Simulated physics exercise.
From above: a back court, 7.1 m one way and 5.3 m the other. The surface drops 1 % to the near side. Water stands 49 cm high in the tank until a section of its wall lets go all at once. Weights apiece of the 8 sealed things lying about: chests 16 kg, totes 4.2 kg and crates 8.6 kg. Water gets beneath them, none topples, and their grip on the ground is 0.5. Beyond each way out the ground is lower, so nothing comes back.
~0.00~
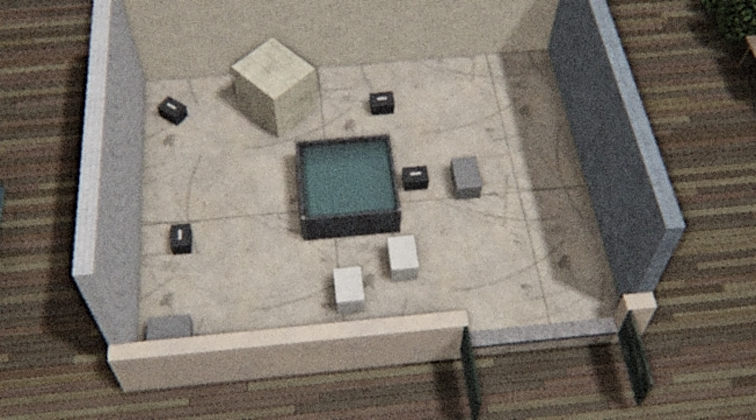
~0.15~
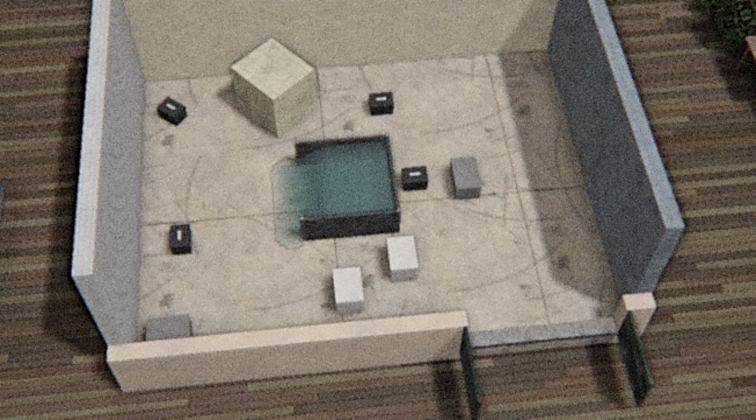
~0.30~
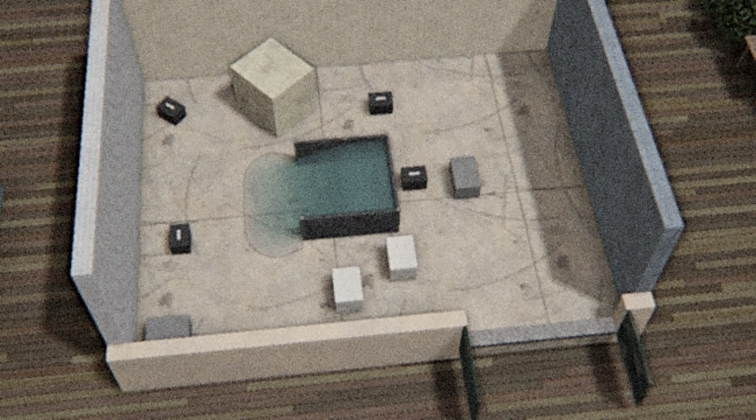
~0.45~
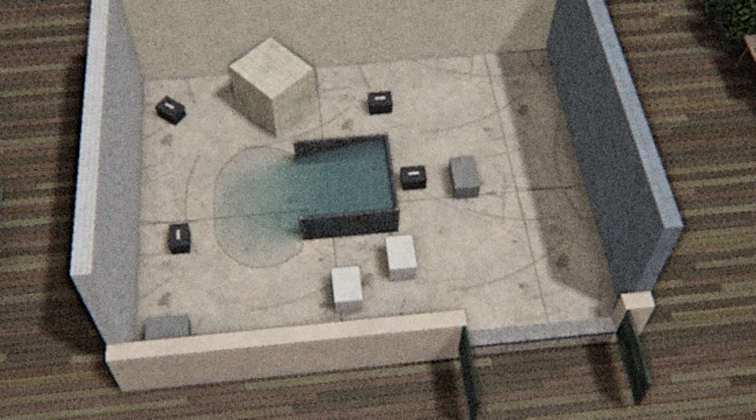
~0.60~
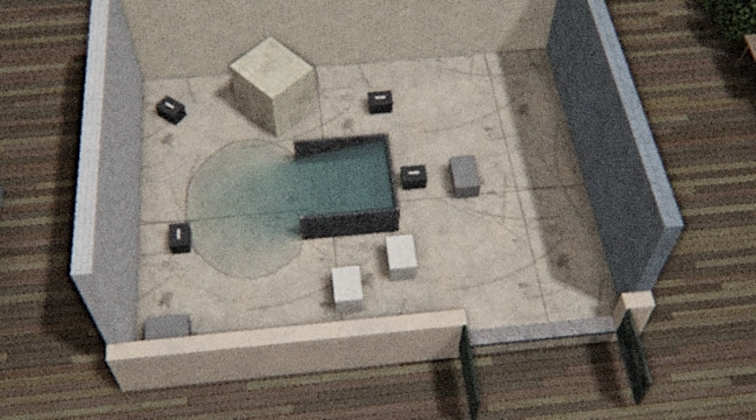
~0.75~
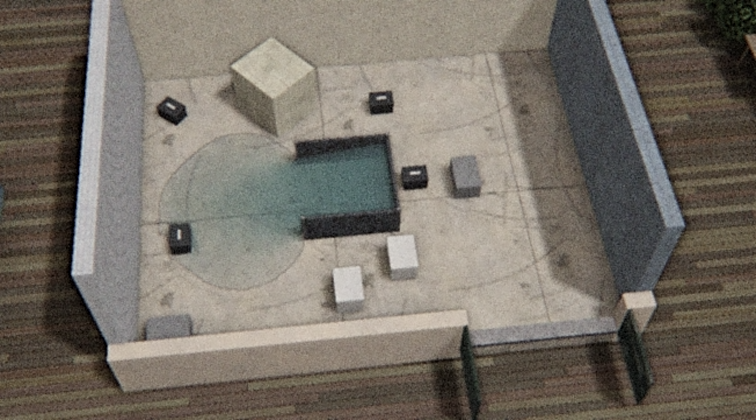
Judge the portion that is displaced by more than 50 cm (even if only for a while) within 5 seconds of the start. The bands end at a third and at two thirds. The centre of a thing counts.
It is from one to two thirds.
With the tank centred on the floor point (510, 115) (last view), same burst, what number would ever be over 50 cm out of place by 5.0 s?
In that case 5 of them.
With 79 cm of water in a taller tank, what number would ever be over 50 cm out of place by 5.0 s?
Then 5.
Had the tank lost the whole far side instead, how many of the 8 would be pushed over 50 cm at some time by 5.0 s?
In that case 2 of them.
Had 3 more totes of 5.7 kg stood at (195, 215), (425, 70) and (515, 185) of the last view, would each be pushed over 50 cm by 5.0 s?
In that order: Past it, short of it, short of it.
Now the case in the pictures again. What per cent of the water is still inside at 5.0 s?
Some 100 per cent remains.
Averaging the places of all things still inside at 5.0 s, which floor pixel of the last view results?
Near (356, 210).
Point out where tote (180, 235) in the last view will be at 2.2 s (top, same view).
Around (143, 294).
After 1.1 s 0 of 8 are over 50 cm from their spots; 0 afloat.
After 2.2 s 1 of 8 are over 50 cm from their spots; 3 afloat.
After 3.5 s 3 of 8 are over 50 cm from their spots; 2 afloat.
After 5.0 s 3 of 8 are over 50 cm from their spots, and 3 have been at some point; 2 afloat.
